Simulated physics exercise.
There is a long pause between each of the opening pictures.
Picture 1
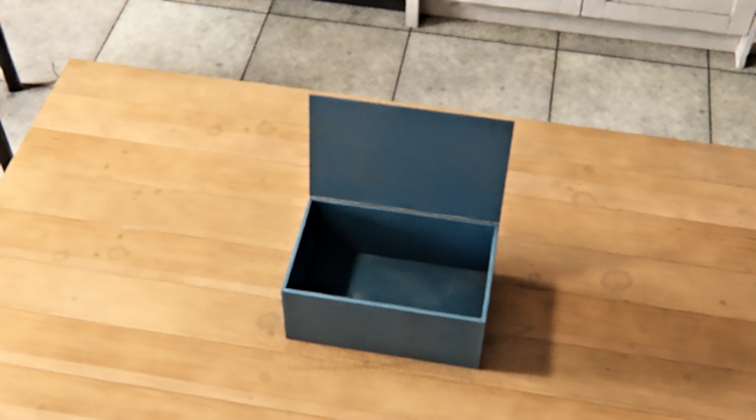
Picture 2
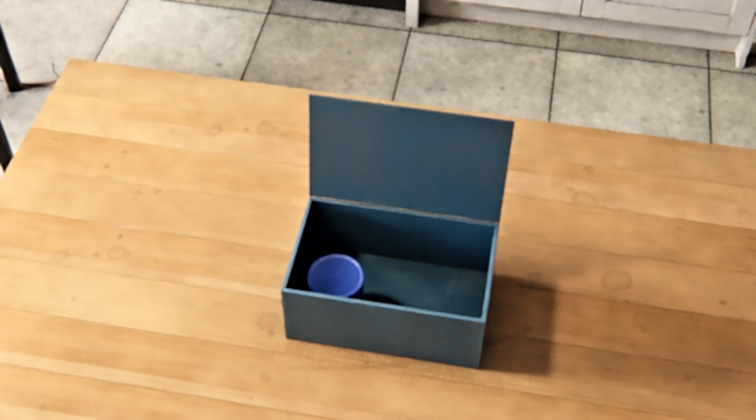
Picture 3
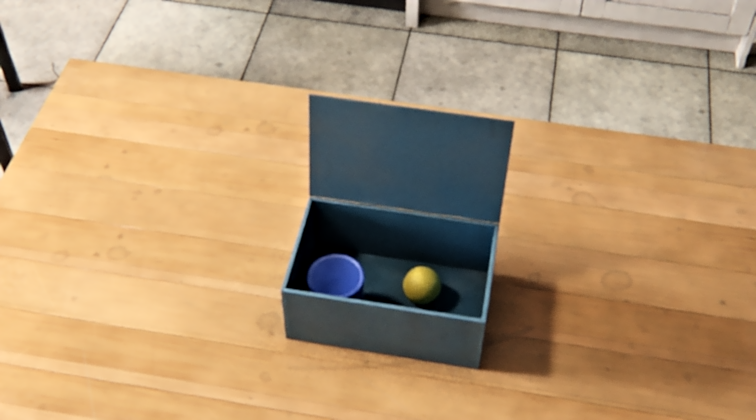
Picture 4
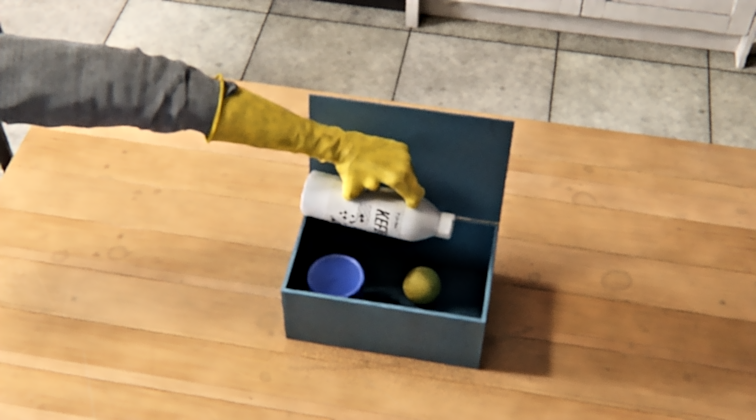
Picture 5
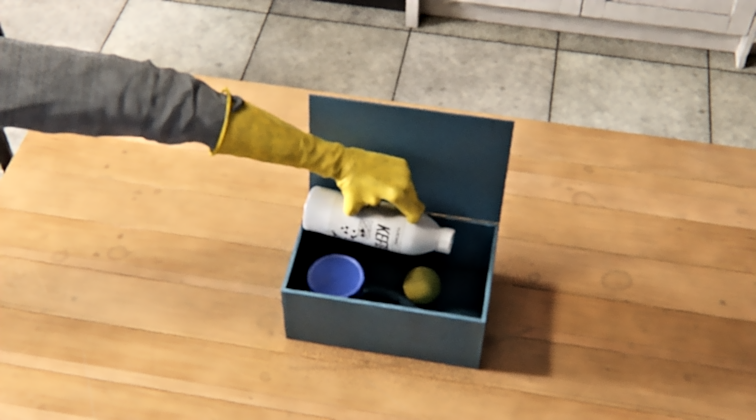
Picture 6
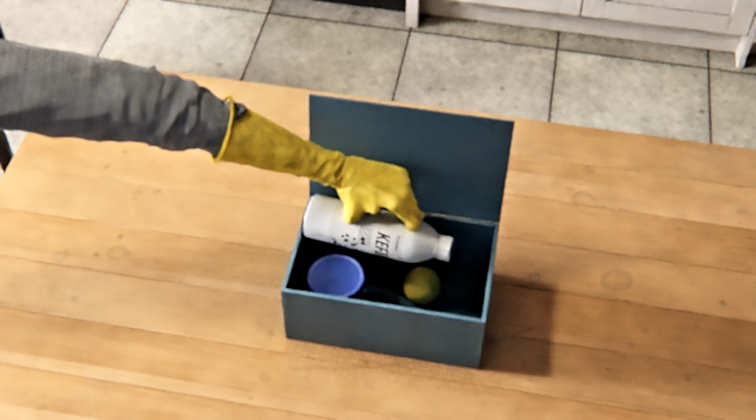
Blue box on a wooden table holding a bowl, then a yellow lemon, before a gloved hand lowers in a white bottle.
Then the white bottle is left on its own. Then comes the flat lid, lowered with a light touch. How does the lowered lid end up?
The lid is going to drop into place.
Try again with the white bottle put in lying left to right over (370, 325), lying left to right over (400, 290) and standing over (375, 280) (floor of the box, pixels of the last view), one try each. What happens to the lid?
Lid, in order: Held open, fully down, held open.
Then, 0.50 s later than the last frame, white bottle moved about its own width near (390, 262); yellow lemon moved about its own width.
Then, 1.20 s later than the last frame, lid starting down; white bottle moved about its own width near (389, 264); yellow lemon moved about its own width.
Then, 1.70 s later than the last frame, lid 45° above the rim; white bottle moved about its own width near (389, 265); yellow lemon moved about its own width.
Then, 1.90 s later than the last frame, lid 15° above the rim; white bottle moved about its own width near (389, 265); yellow lemon moved about its own width.
When it is over, lid shut; moved from the start, yellow lemon and white bottle; blue tin as before. End places, in pixels of the last picture, white bottle near (389, 265).
